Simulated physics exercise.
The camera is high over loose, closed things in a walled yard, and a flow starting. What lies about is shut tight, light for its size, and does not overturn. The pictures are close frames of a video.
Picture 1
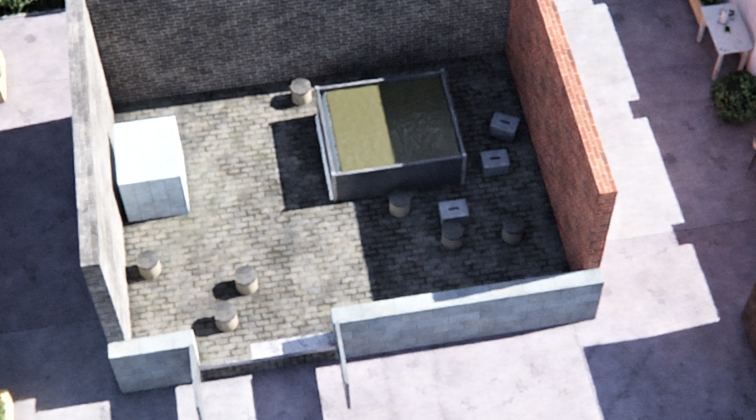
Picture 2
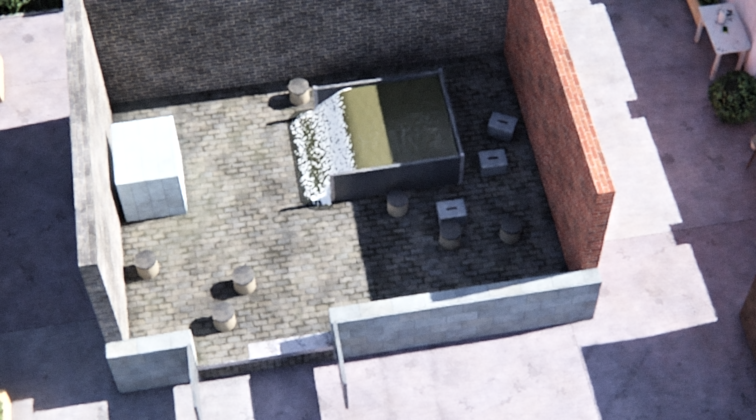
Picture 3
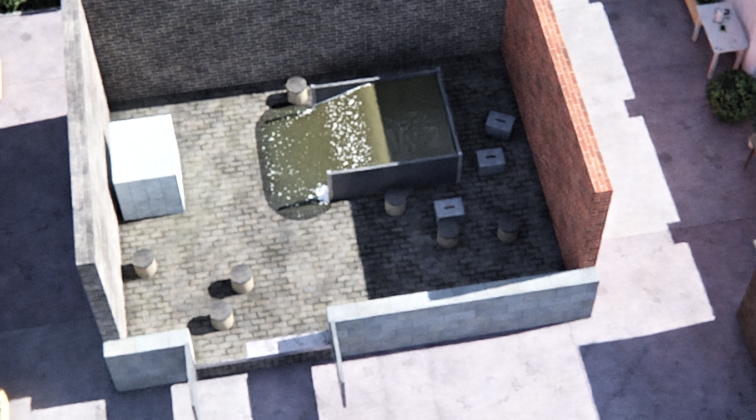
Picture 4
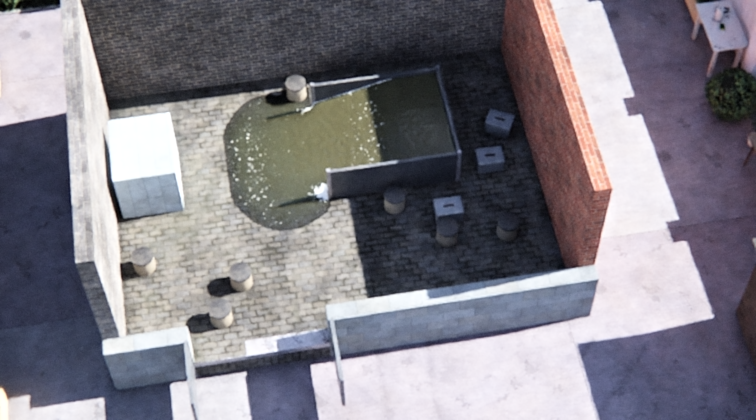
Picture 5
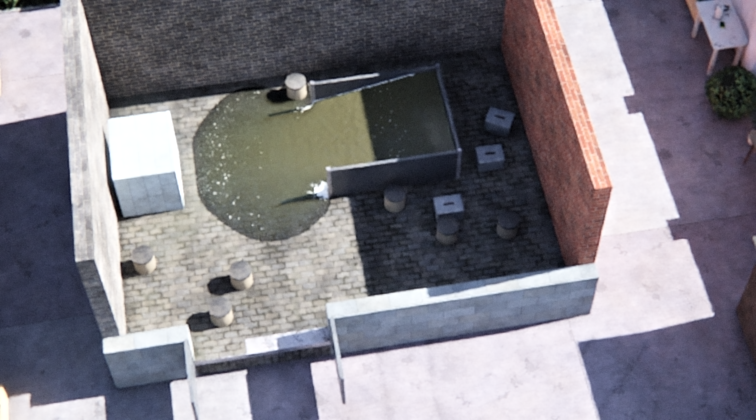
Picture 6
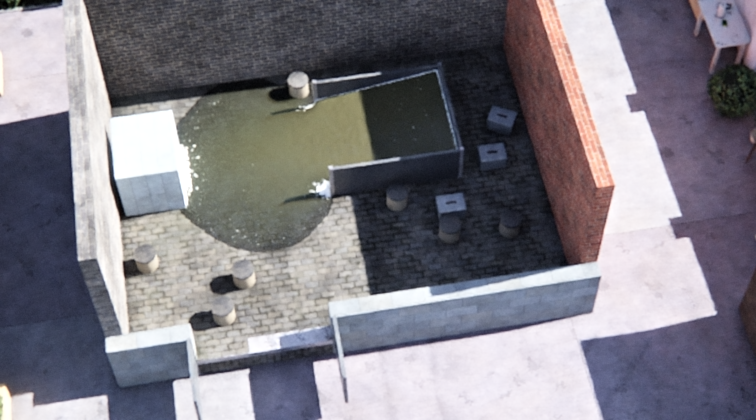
Walled paved yard from above, greenish water pouring from the open left side of a tank and spreading to a white block.
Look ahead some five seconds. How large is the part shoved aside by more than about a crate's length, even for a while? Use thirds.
Share: From one to two thirds.
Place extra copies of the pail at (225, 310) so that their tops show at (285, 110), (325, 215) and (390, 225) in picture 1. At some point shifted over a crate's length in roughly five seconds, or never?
As listed: That far or more, short of that, not that far.
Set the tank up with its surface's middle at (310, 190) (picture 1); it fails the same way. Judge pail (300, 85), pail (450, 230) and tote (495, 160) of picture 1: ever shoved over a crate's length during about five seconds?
As listed: That far or more, pushed that far, not that far.
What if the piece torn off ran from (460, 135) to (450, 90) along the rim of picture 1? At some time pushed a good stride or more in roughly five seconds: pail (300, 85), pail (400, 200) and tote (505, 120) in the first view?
In that order: That far or more, no, pushed that far.
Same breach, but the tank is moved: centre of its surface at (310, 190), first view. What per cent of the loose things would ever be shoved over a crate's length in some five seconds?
Near 60 in a hundred.
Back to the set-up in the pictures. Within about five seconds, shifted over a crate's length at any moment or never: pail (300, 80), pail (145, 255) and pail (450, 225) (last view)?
One after the other: Swept aside, yes, no.
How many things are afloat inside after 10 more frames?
The number is 1.
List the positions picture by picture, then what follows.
The first frame shows a pail at (300, 86) rests on the ground; a pail at (452, 230) rests on the ground; 0 of 10 have shifted.
The second frame shows a pail at (298, 86) rests on the ground; a pail at (450, 230) rests on the ground; 0 of 10 have shifted.
The third frame shows a pail at (296, 85) rests on the ground; a pail at (448, 229), on the bottom; 0 of 10 have shifted.
The fourth frame shows a pail at (295, 83) rests on the ground; a pail at (447, 227), on the bottom; 0 of 10 have shifted.
The fifth frame shows a pail at (295, 81), on the bottom; a pail at (447, 226) rests on the ground; 0 of 10 have shifted.
The sixth frame shows a pail at (298, 80), on the bottom; a pail at (450, 224), on the bottom; 0 of 10 have shifted.
A moment on, 0 of 10 are well off their spots; 0 afloat.
Next, 2 of 10 are well off their spots; 1 afloat.
Later, 3 of 10 are well off their spots; 1 afloat.
In the end, 4 of 10 are well off their spots, and 4 have been at some point; 1 afloat.
